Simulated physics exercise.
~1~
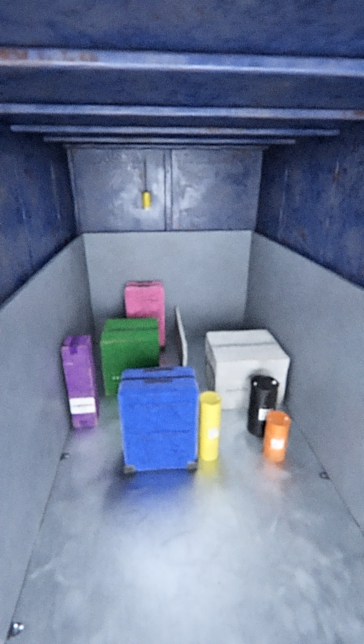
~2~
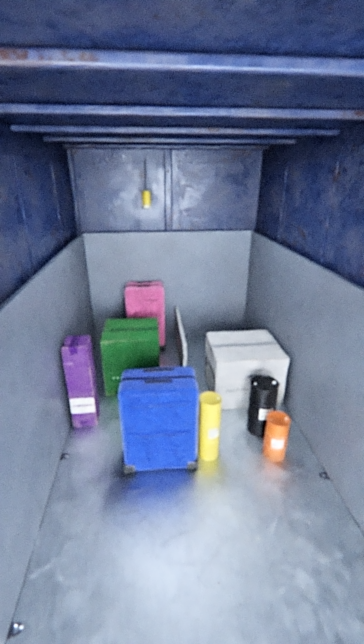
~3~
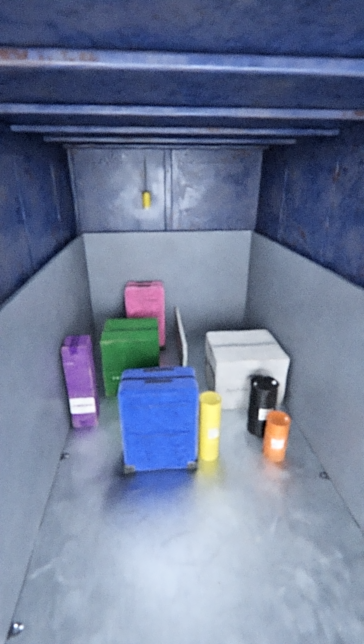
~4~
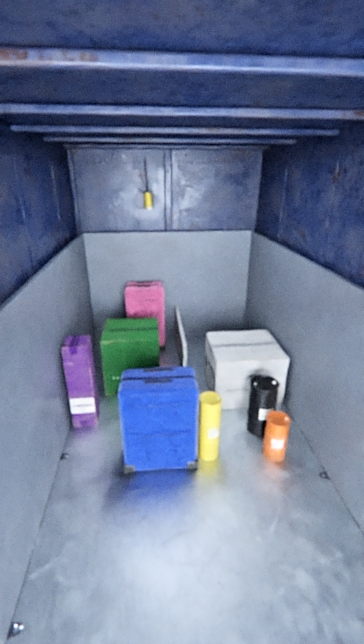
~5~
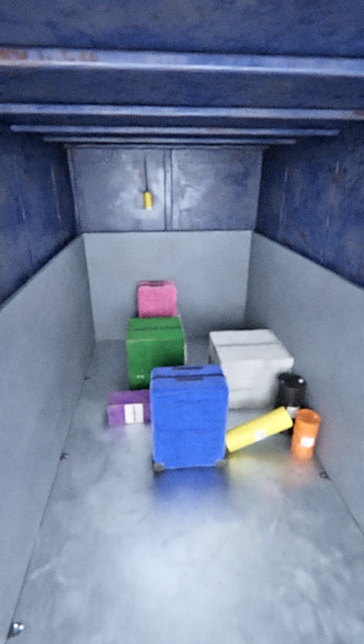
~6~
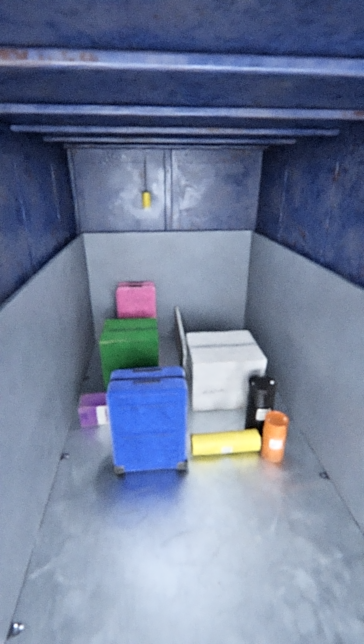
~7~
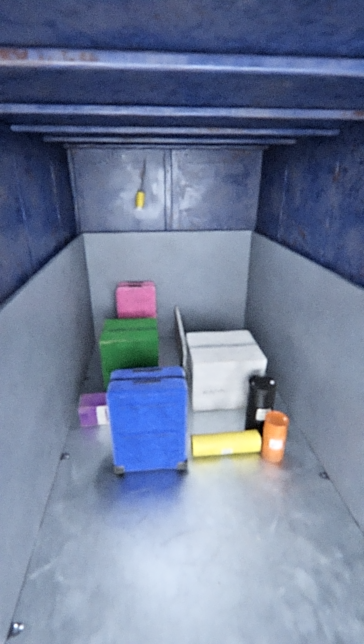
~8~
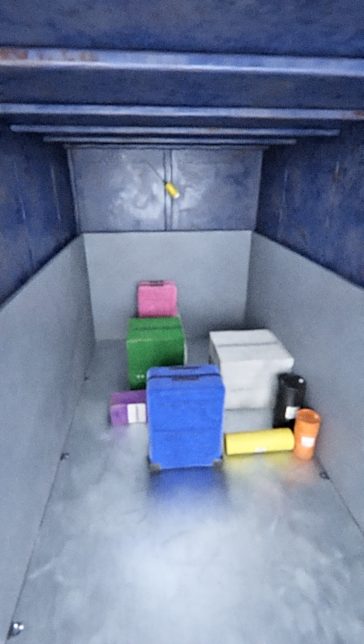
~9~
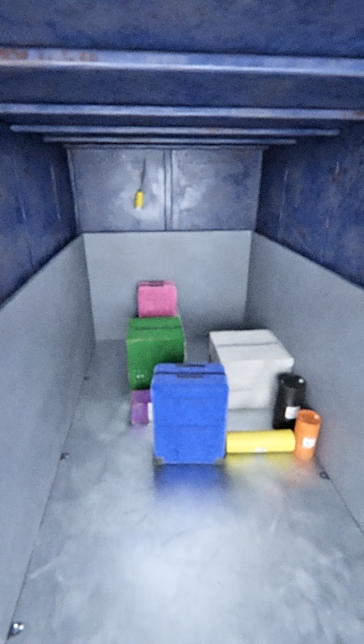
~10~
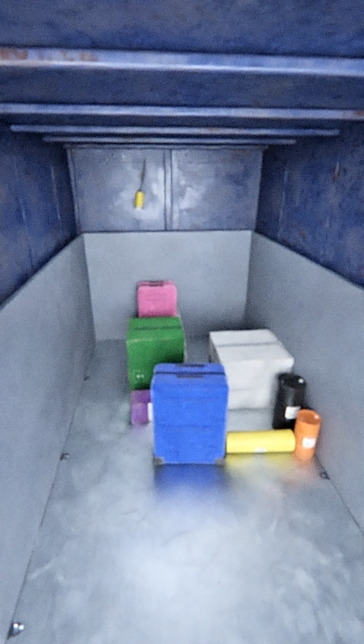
A bright blue case stands near the front of a grey-walled load bay, seen from a still view facing forwards. Behind it are a green box and a pink case, with a tall purple box to the left and a white box, yellow, black and orange canisters to the right. A small yellow lamp hangs ahead. After a calm start, the load shifts right, and the purple box and yellow canister topple. Everything slides back left, pauses, then moves right again as the lamp swings. Finally the load rests, those two lying down and the others upright.
